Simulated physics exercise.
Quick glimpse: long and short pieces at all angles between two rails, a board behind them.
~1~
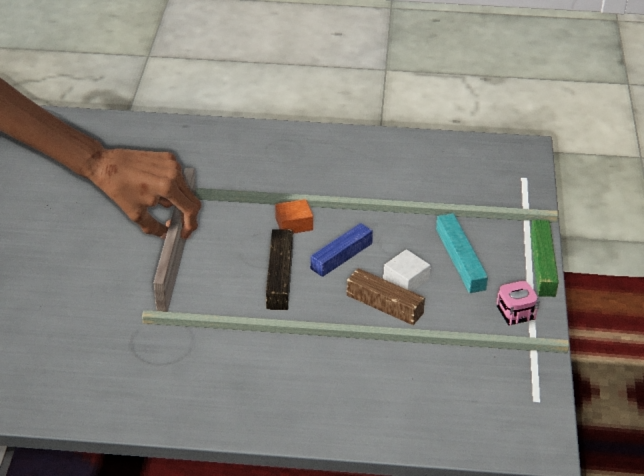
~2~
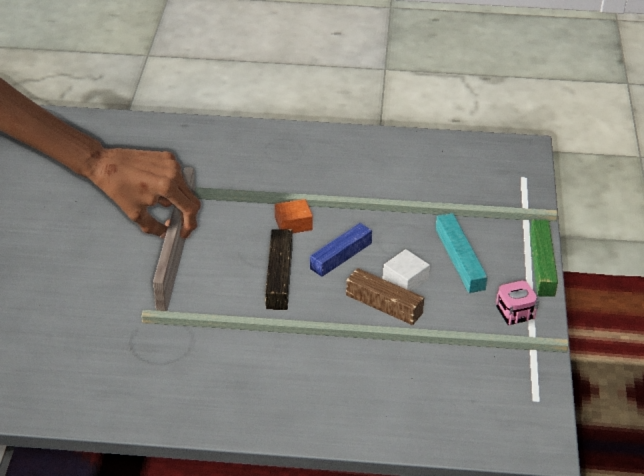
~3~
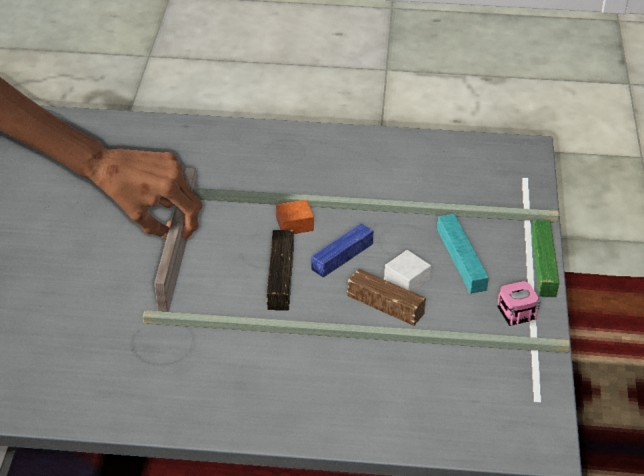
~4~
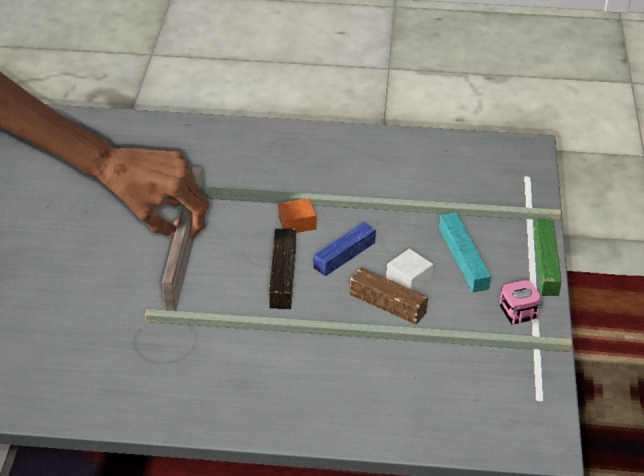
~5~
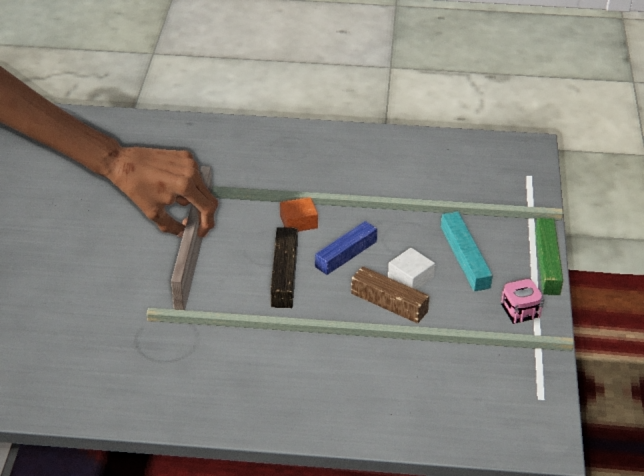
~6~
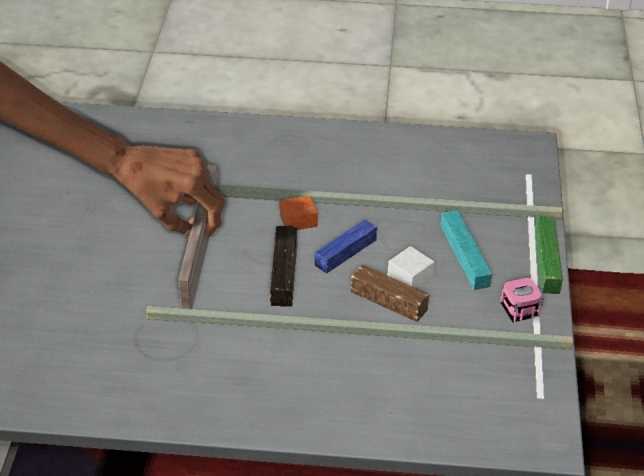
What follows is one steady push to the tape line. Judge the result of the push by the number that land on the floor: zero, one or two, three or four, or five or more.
The number that land on the floor is five or more.
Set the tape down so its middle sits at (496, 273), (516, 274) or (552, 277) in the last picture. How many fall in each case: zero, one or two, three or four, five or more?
In turn: Either one or two; three to four; five or over.
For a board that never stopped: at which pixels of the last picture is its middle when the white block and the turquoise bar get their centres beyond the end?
(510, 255) and then (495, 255), give or take.
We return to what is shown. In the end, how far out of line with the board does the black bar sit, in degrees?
The angle is about 0 degrees.
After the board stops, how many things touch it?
At rest, 2 are in contact.
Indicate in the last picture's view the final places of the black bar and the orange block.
Black bar: (547, 284); orange block: (549, 234).
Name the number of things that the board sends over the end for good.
Count of fallen: 6.
Soon after, none off yet; green bar at rest near (548, 255); pink case at rest near (522, 300); turquoise bar at rest near (466, 249).
Then, none off yet; green bar at rest near (548, 255); pink case at rest near (522, 300); turquoise bar moving near (471, 248).
Further on, none off yet; green bar tipped a little near (580, 254); pink case moved about its own width near (568, 300); turquoise bar moved about its own width near (554, 247).
At rest, the number that fall off is five or more; fallen, blue bar, brown bar, white block, turquoise bar, pink case and green bar.
